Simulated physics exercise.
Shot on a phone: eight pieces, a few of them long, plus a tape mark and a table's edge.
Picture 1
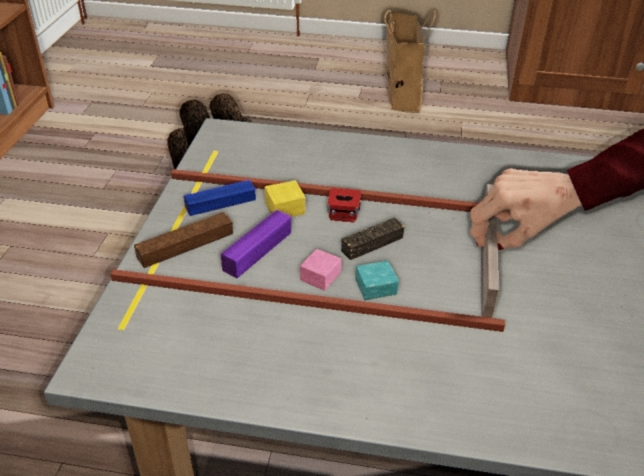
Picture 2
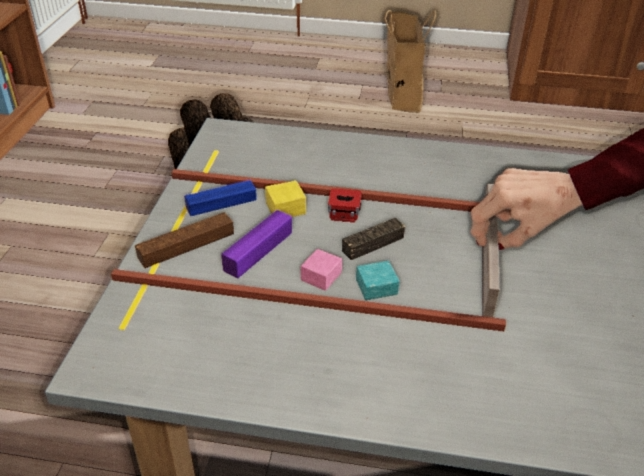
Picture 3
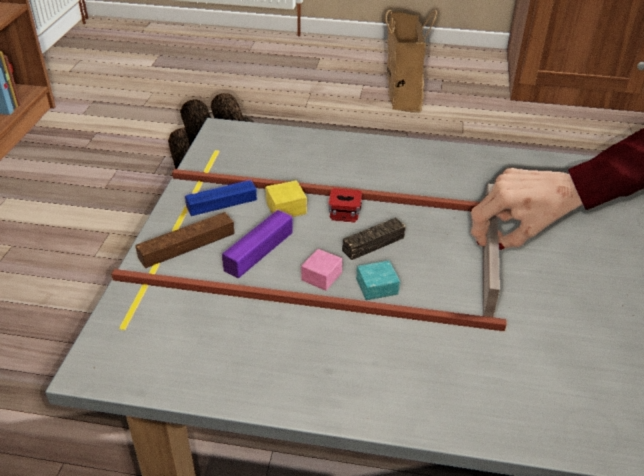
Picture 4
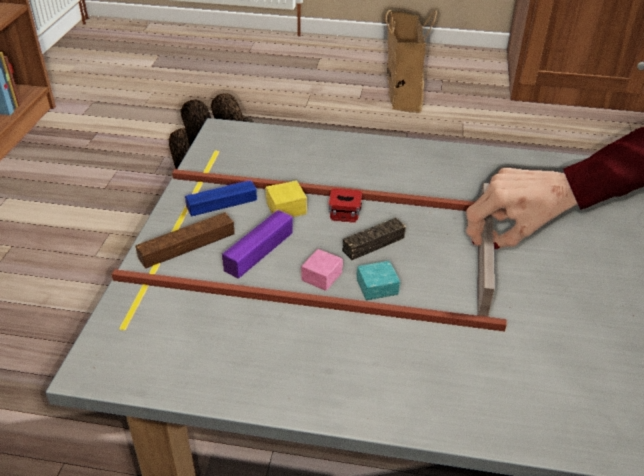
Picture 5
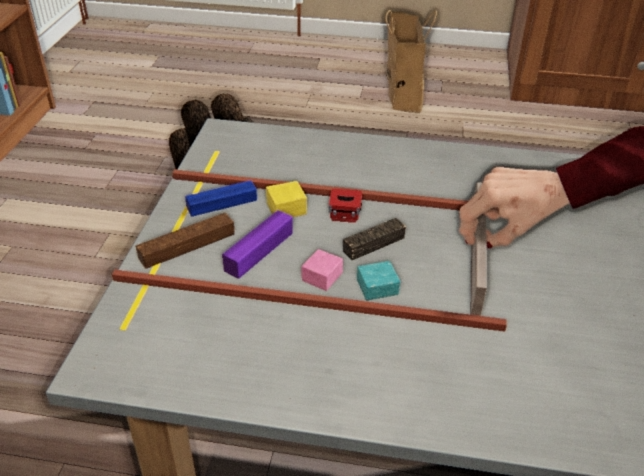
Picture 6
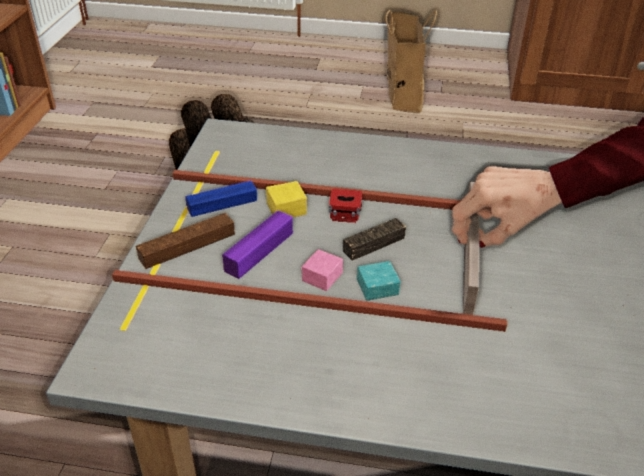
The video shows colored blocks and bars lying between two reddish strips on a gray table, near a yellow line. A hand at the right slides an upright board slightly left between the strips, while the pieces stay still.
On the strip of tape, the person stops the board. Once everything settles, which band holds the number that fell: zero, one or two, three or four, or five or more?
The push clears off a lot, five or more.
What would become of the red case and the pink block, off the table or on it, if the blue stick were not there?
Outcome for the red case: It stays; for the pink block: It drops.
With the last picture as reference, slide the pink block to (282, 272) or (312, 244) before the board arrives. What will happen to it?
For the pink block: Gone and then still there.
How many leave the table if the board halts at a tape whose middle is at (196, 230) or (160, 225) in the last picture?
Try by try, 2 and 5.
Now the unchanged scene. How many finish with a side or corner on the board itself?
So the total is 3.
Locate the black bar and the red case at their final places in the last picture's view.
Middles: Around (170, 219) and around (179, 188).
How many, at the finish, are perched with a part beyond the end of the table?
As for overhanging, the count is 0.
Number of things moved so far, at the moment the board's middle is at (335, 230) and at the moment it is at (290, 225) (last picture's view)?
The counts are 4 and 7.
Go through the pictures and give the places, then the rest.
The first picture shows brown bar (185, 239); blue stick (220, 198); purple stick (257, 243); board (489, 248); tape (176, 227).
The second picture shows blue stick (221, 198); yellow block (286, 201).
The third picture shows purple stick (259, 243); pink block (322, 270).
The fourth picture shows brown bar (187, 240); black bar (374, 238).
The fifth picture shows blue stick (222, 198); red case (345, 206).
The sixth picture shows brown bar (187, 240); blue stick (222, 199); purple stick (259, 244); board (472, 245); tape (177, 227).
Soon after, none off yet; brown bar at rest near (187, 240); blue stick at rest near (222, 199); purple stick at rest near (259, 244).
After that, none off yet; brown bar at rest near (187, 240); blue stick moving near (216, 197); purple stick displaced a little near (243, 237).
And then, none off yet; brown bar displaced a little near (154, 226); blue stick displaced about its own width near (168, 194); purple stick displaced about its own width near (172, 229).
In the end, the number that fall off is five or more; gone, pink block, yellow block, purple stick, blue stick and brown bar.
